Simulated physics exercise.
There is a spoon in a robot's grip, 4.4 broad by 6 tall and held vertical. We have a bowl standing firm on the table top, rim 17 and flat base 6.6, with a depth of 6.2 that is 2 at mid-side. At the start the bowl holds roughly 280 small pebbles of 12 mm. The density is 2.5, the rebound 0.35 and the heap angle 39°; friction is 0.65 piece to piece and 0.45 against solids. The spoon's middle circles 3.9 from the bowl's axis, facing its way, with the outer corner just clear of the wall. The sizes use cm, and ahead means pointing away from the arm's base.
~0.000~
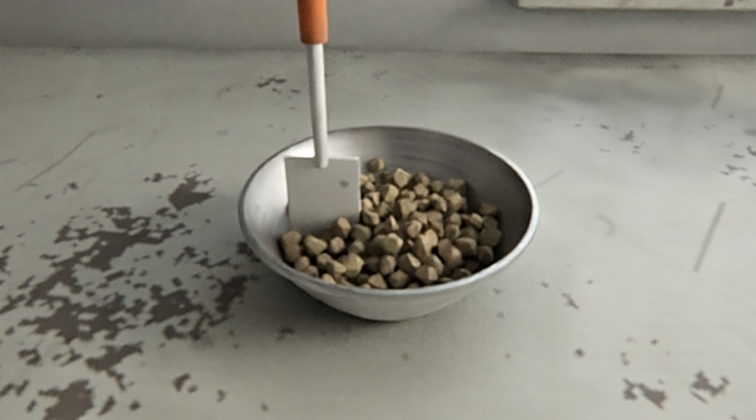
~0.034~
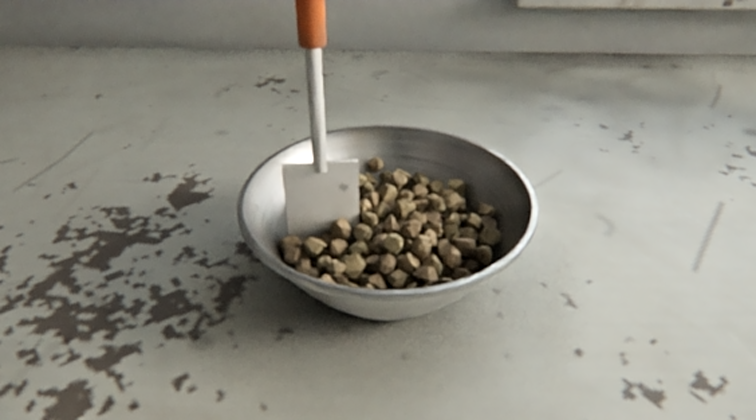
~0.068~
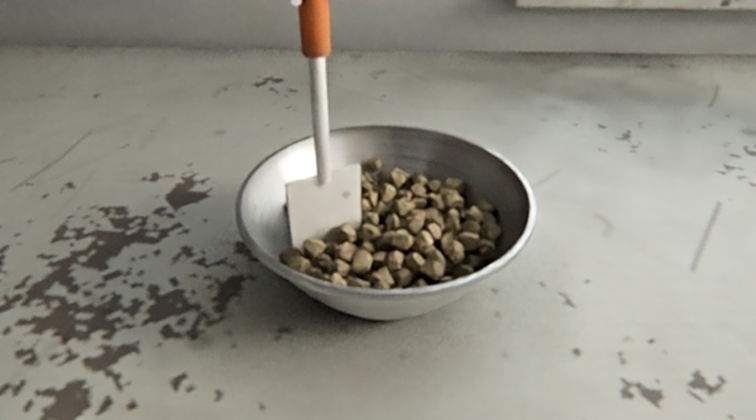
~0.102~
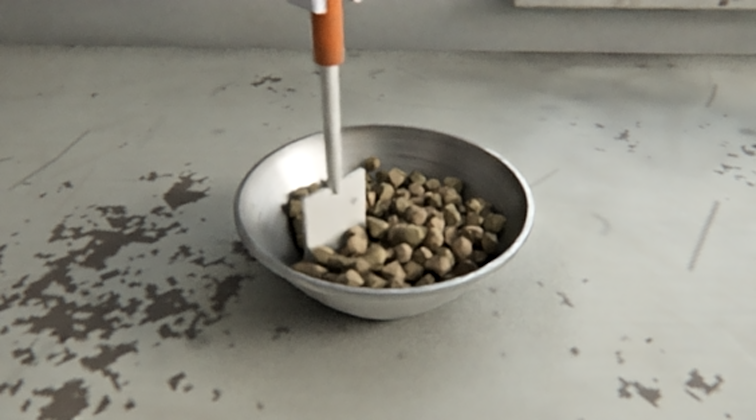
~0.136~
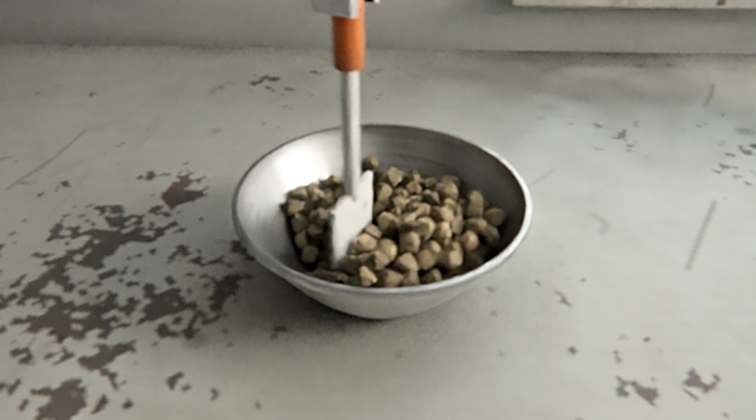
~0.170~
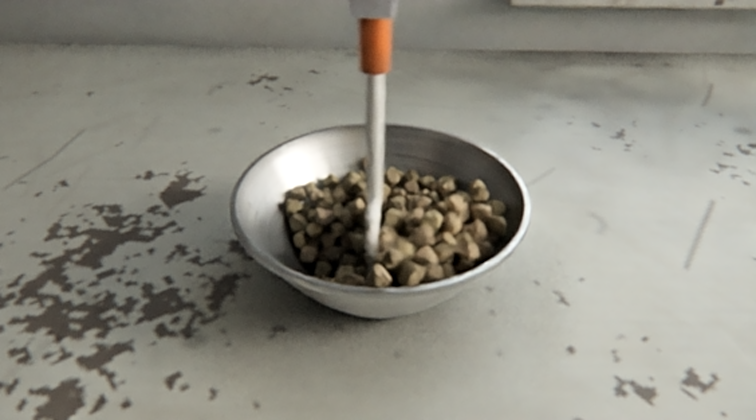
A flat white spatula with an orange handle swept from the left side toward the front middle of a metal bowl, turning edge-on as it pushed through the small brown pebbles.
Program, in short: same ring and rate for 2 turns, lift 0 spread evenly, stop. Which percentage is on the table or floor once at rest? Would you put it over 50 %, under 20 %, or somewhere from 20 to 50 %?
I would put it from 20 to 50 %.
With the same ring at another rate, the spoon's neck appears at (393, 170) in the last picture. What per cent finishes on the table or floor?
Roughly 45 percent of it.
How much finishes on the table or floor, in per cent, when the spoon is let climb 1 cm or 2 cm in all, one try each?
About 30 per cent on the first try and 25 per cent on the second.
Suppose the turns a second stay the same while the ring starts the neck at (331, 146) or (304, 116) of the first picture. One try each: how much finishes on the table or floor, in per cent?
Roughly 30 and 30 per cent.
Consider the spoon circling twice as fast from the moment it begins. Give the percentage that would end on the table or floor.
That would be some 65 percent.
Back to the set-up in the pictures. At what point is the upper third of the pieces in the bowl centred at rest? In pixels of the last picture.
In the final view it lies around (329, 258).
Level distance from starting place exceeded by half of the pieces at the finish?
Something like 8 centimetres, give or take.
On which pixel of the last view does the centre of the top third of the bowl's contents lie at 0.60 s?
The upper third is centred close to (284, 195).
After 0.60 s, 335° round, highest piece 9 above the table; 224 in the bowl, 49 on the table or floor, 11 in flight or on the tool.
After 1.03 s, 224° round, highest piece 8 above the table; 187 in the bowl, 94 on the table or floor, 3 in flight or on the tool.
After 1.45 s, 0° round, highest piece 7 above the table; 175 in the bowl, 108 on the table or floor, 1 in flight or on the tool.
After 2.15 s, 0° round, highest piece 7 above the table; 175 in the bowl, 109 on the table or floor.
In the end, 175 in the bowl, 109 on the table or floor. That is 38 % on the table or floor.
